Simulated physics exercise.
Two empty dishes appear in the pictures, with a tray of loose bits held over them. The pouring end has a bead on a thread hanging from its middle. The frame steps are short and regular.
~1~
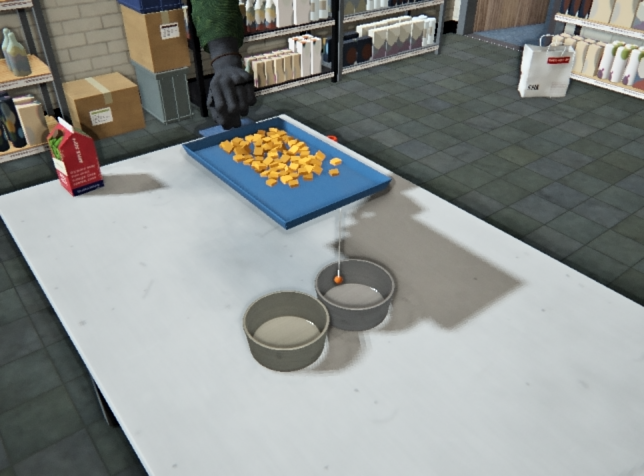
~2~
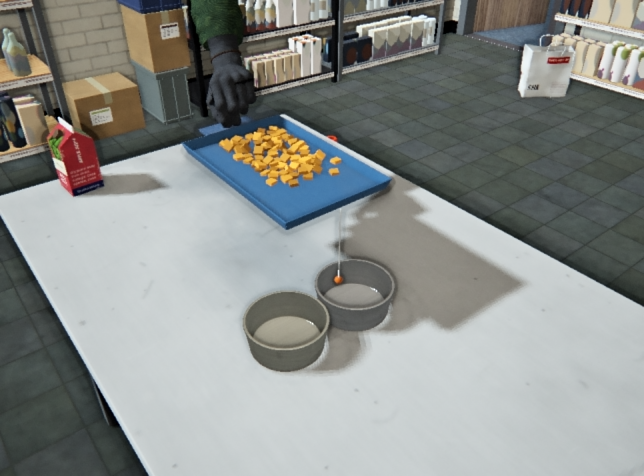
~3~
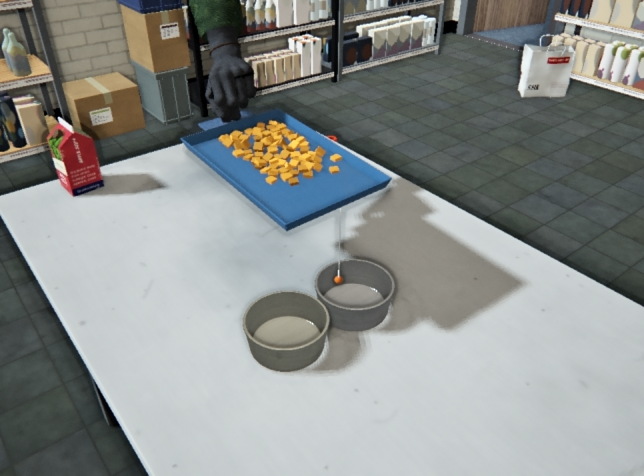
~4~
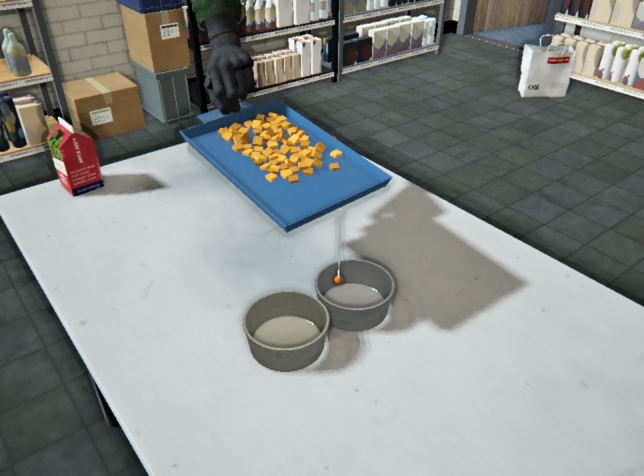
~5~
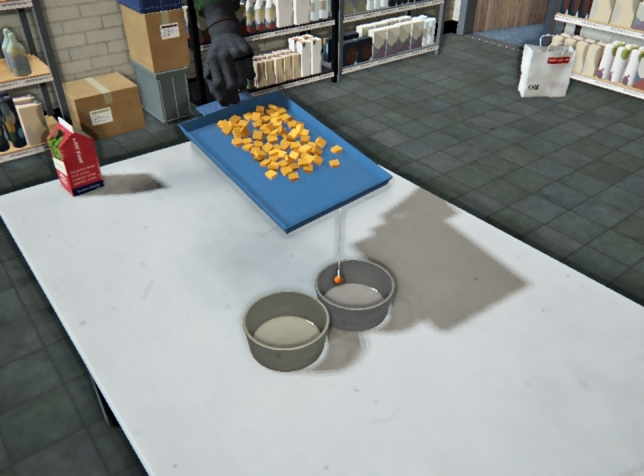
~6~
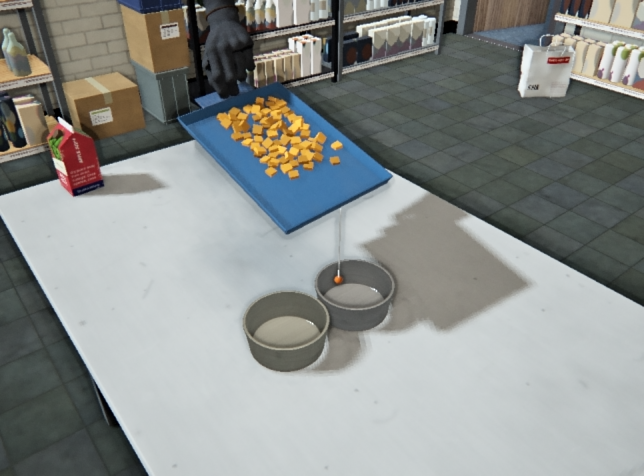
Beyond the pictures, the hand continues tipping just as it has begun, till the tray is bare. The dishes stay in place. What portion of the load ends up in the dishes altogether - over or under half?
Over.
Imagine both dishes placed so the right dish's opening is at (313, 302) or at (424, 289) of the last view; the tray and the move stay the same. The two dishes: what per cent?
The first gives 80 %, the second 10 %.
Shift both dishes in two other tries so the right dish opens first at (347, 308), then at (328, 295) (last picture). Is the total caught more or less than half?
Try 1: In excess of half; try 2: In excess of half.
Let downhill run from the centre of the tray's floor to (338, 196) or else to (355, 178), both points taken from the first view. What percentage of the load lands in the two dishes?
In order, some 60 % and some 40 %.
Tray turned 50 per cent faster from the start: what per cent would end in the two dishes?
I'd expect close to 70 per cent.
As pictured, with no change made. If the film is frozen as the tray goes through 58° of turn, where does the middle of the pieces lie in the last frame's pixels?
Roughly at (299, 229).
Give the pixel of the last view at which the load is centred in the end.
Around (291, 339).
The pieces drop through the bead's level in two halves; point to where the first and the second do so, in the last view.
The first part passes (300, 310); everything after passes (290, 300).
Soon, tray tipped steeply; about two thirds on the tray; a small part in the left dish; about a quarter in the air.
A while on, tray tipped right over; a stray few on the tray; most in the left dish; a stray few in the right dish; a small part outside both; a small part in the air.
Towards the end, tray tipped past a quarter turn; most in the left dish; a stray few in the right dish; a small part outside both.
Finally, tray tipped past a quarter turn; most in the left dish; a stray few in the right dish; a small part outside both.
